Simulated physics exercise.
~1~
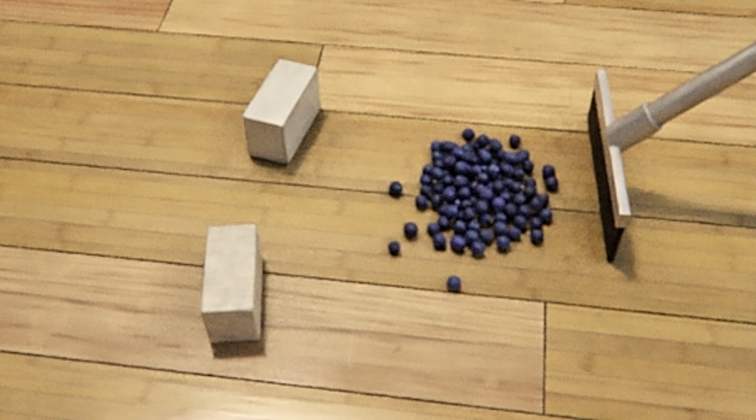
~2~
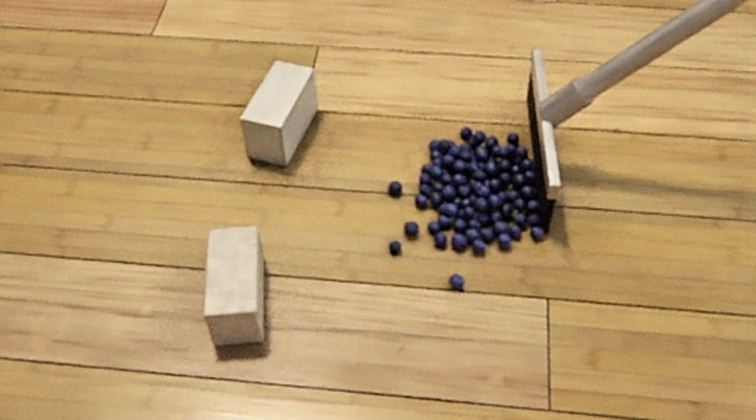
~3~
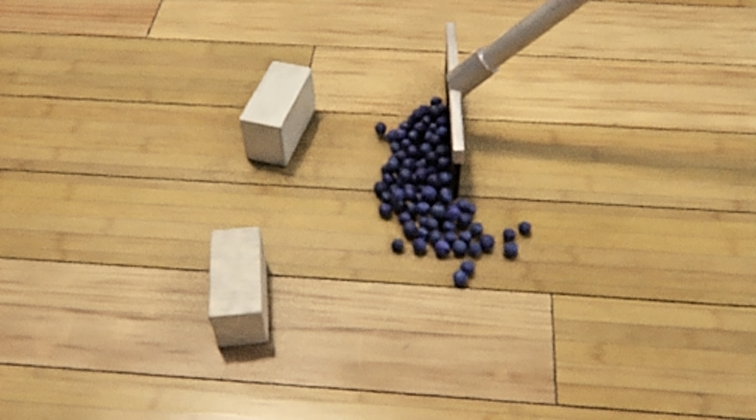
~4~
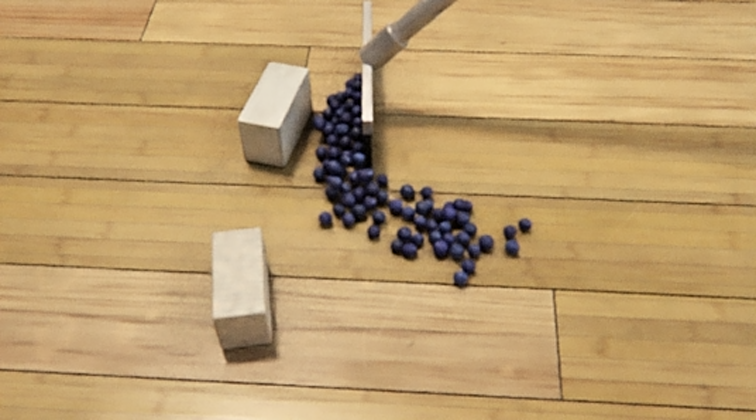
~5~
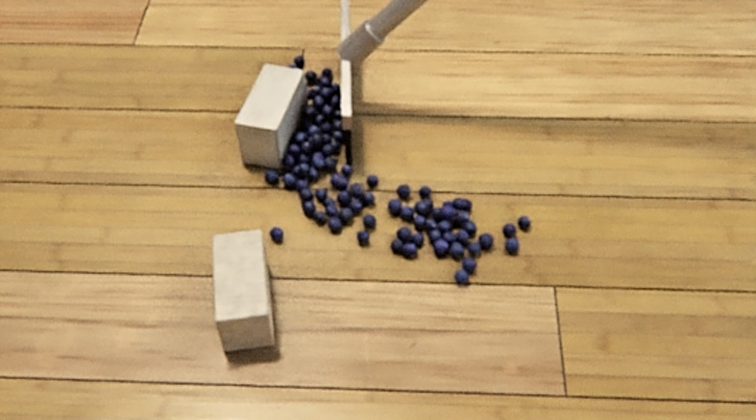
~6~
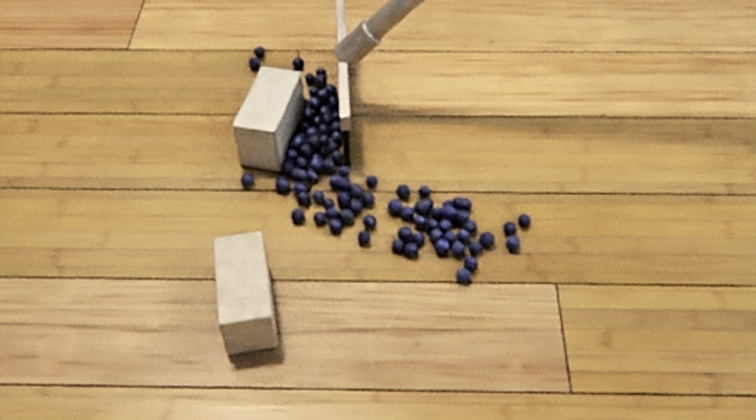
A squeegee pushes blueberries left against the far block, leaving many scattered behind it.
